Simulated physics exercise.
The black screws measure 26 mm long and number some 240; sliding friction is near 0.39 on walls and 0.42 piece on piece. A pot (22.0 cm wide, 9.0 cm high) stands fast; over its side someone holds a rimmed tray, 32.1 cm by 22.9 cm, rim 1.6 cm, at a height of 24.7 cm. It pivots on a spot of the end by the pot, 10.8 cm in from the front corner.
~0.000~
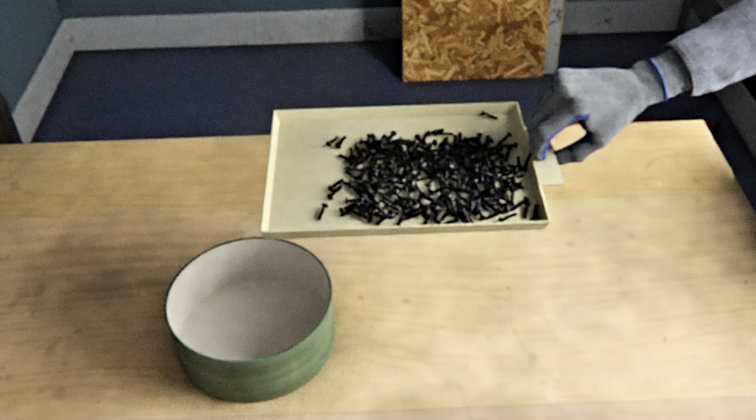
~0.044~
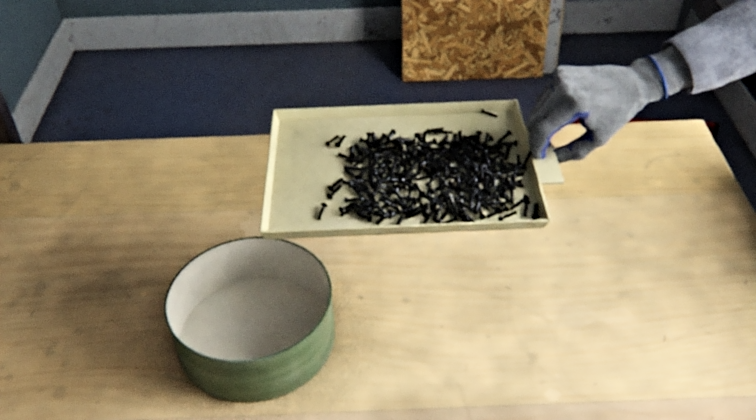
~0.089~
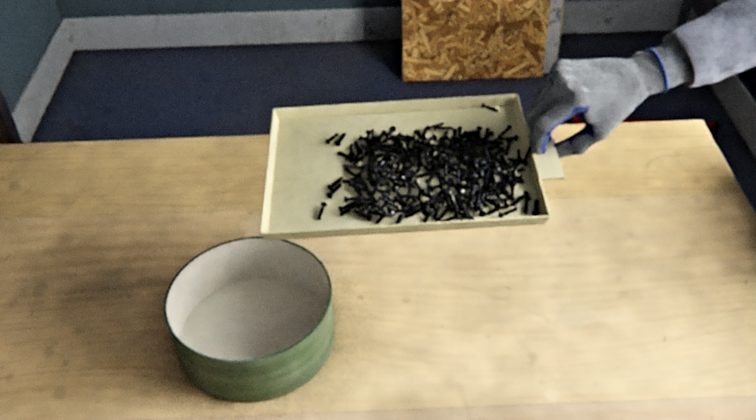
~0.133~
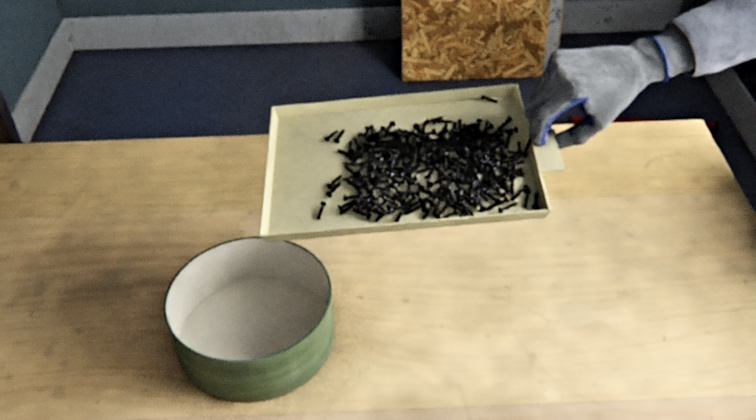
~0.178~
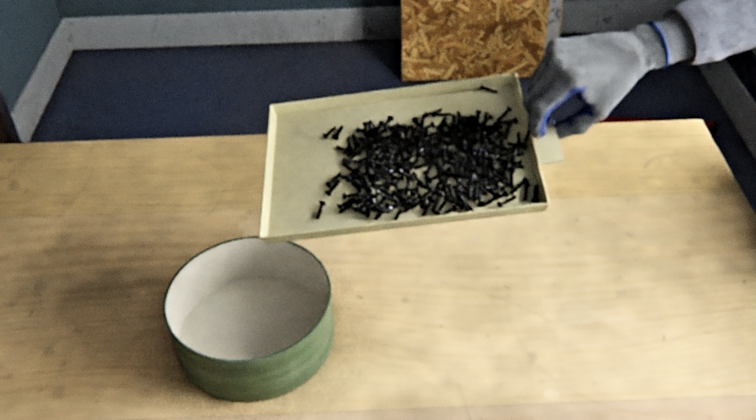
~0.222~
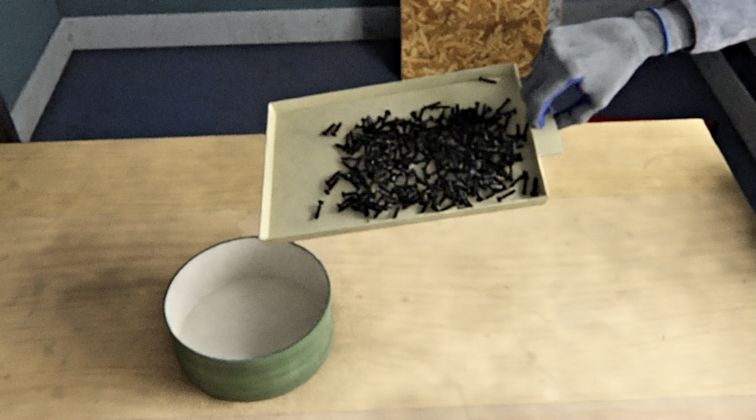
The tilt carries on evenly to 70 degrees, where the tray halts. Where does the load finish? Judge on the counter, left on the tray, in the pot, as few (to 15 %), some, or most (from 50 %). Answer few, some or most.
Counter few, tray few, pot most.
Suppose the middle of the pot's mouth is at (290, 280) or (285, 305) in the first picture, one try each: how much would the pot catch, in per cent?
Some 60 and 95 per cent.
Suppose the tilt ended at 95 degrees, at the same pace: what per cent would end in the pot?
It would be near 90 per cent.
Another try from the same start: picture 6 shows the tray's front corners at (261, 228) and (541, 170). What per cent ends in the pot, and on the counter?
Pot 70, counter 25.
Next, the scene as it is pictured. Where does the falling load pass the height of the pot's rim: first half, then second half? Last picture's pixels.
At about (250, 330), then at (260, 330).
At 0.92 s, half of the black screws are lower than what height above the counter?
Some 24 cm.
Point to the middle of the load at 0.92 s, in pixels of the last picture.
Near (280, 234).
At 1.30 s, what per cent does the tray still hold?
Roughly 10 per cent.
Then, at 0.64 s, tilt 39 degrees; the tray holds 100 %, the pot 0 %.
After 0.92 s, tilt 59 degrees; the tray holds 75 %, the pot 5 %.
After 1.30 s, tilt 70 degrees; the tray holds 10 %, the pot 80 %.
By 2.2 s all is still; counter 10 %, tray 5 %, pot 90 %.
